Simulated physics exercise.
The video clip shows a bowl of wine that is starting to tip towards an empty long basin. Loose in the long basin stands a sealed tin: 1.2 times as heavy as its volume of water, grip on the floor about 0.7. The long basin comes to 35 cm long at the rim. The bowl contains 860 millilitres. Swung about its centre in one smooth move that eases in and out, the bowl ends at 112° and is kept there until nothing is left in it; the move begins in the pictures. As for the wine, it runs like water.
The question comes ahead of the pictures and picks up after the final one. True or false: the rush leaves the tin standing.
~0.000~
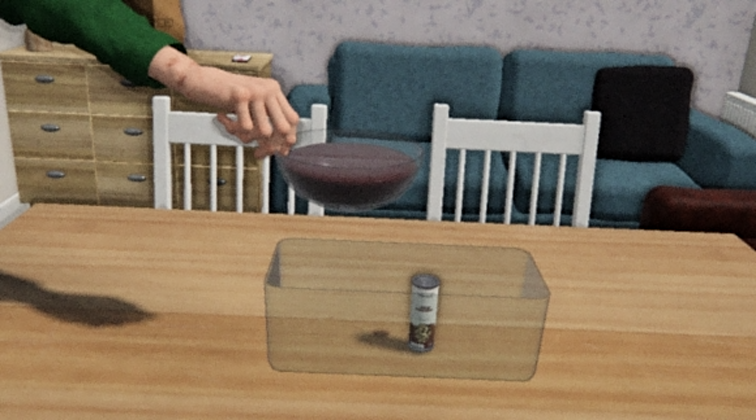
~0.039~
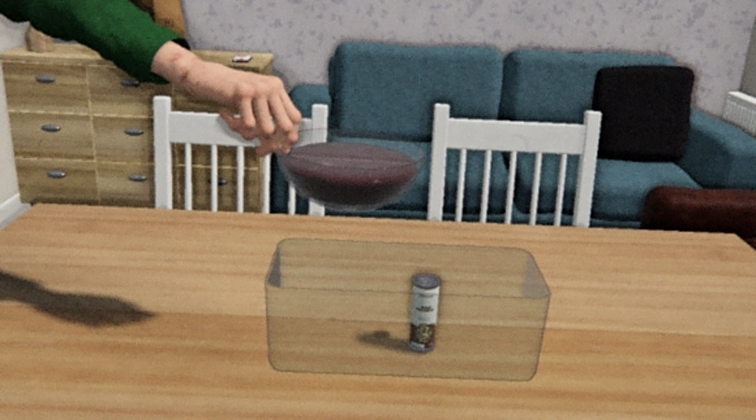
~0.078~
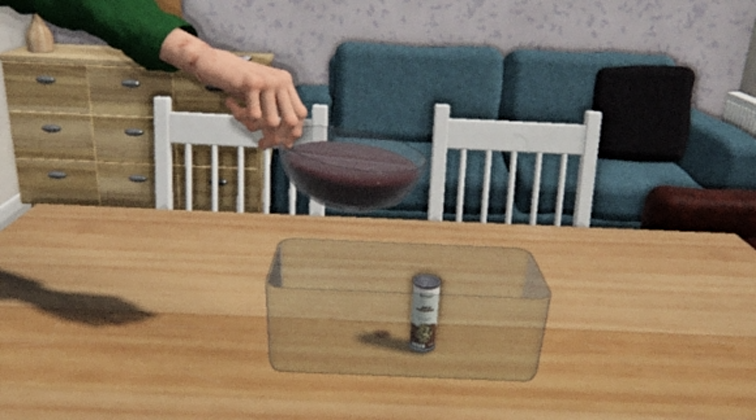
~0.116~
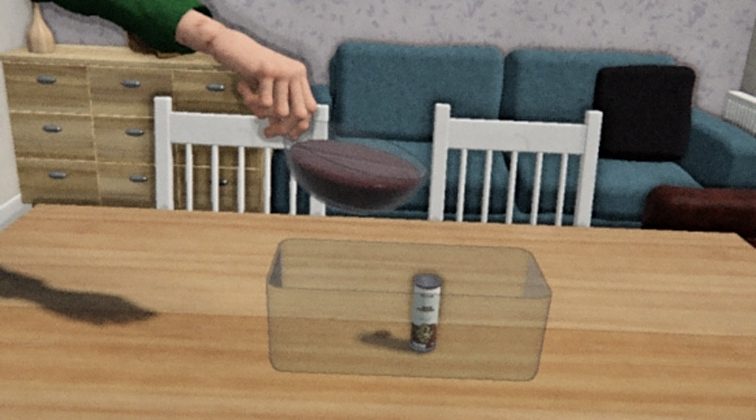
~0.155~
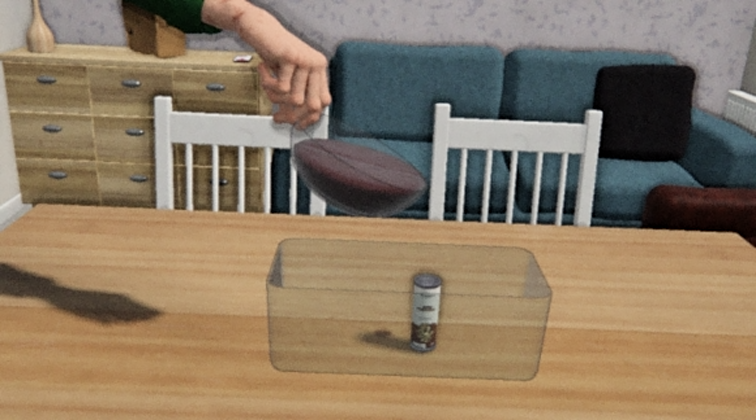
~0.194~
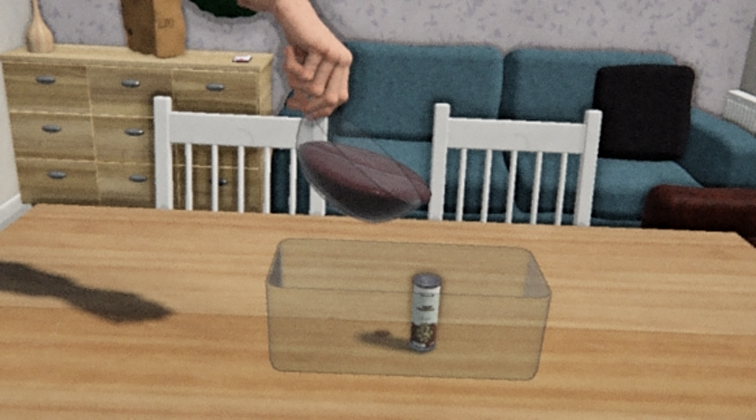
True.
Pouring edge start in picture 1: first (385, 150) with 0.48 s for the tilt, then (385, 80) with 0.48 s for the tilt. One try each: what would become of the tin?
In the first try it comes down; in the second it comes down.
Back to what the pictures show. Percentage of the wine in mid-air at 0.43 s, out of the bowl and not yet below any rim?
Roughly 12 percent.
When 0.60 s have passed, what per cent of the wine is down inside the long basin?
Value: Approx. 90 %.
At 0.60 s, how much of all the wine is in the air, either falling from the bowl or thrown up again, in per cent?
Roughly 10 %.
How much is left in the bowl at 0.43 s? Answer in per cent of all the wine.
About 1 per cent.
By 0.43 s the tilt is 109° and 1 per cent is still to pour; the tin stands where it began.
By 0.60 s the tilt is 112° and 0 per cent is still to pour; the tin stands where it began.
By 0.78 s the tilt is 112° and 0 per cent is still to pour; the tin stands where it began.
By 0.98 s the tilt is 112° and 0 per cent is still to pour; the tin stands where it began.
At rest the tin stands where it began.
